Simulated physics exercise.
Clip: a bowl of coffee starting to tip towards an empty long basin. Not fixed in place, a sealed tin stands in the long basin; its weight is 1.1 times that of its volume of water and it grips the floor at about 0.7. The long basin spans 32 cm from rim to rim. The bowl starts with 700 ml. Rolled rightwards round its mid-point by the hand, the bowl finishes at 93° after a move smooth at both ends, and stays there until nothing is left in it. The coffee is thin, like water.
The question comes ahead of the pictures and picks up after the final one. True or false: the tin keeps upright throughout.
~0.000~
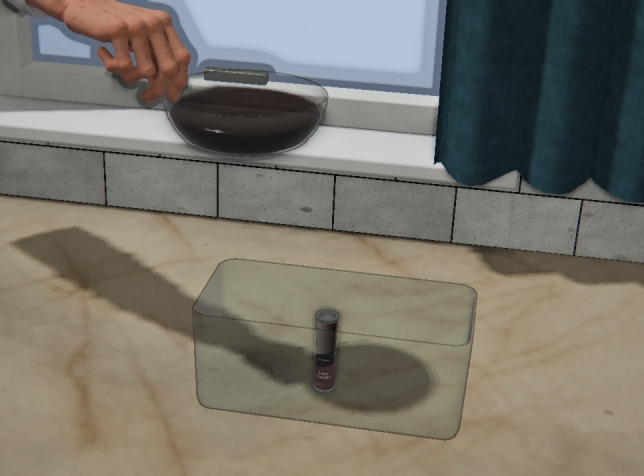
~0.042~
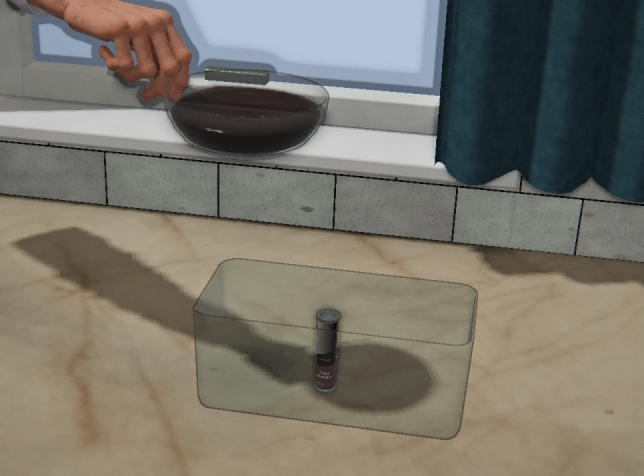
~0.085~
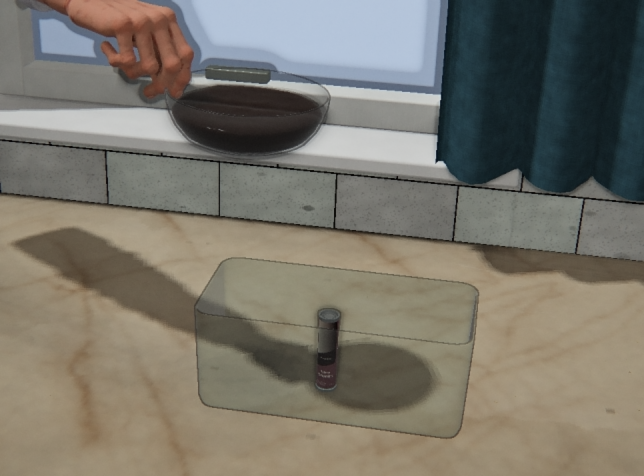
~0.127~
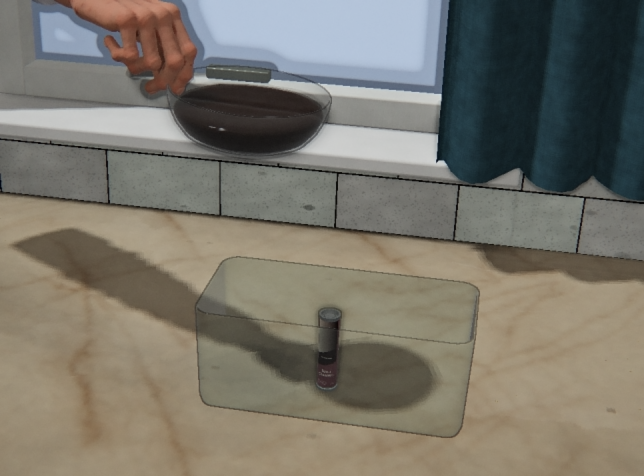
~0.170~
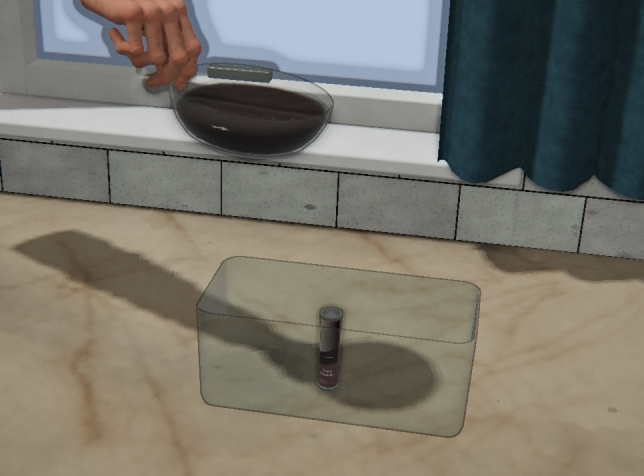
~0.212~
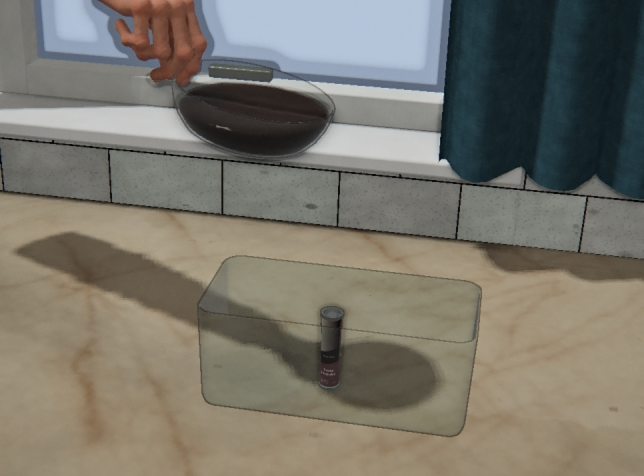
False.
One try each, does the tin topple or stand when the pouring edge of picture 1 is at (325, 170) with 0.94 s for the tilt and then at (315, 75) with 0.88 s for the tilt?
First it stays on its base; then it tips over.
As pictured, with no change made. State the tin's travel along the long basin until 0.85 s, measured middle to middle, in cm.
Close to 1 cm.
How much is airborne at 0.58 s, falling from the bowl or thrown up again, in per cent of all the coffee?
It comes to about 56 percent.
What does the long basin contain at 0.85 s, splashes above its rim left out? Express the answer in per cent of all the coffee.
Looks like about 84 % of the whole amount.
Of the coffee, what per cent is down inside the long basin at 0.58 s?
I'd put it near 7 percent.
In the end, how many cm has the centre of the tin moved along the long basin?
In the end the tin's centre has shifted about 6.5 centimetres.
By 0.58 s the tilt is 63° and 36 per cent is still to pour; the tin stands where it began.
By 0.85 s the tilt is 91° and 3 per cent is still to pour; the tin leans 6°.
By 1.13 s the tilt is 93° and 0 per cent is still to pour; the tin lies on its side.
By 1.44 s the tilt is 93° and 0 per cent is still to pour; the tin lies on its side.
At rest the tin lies on its side.
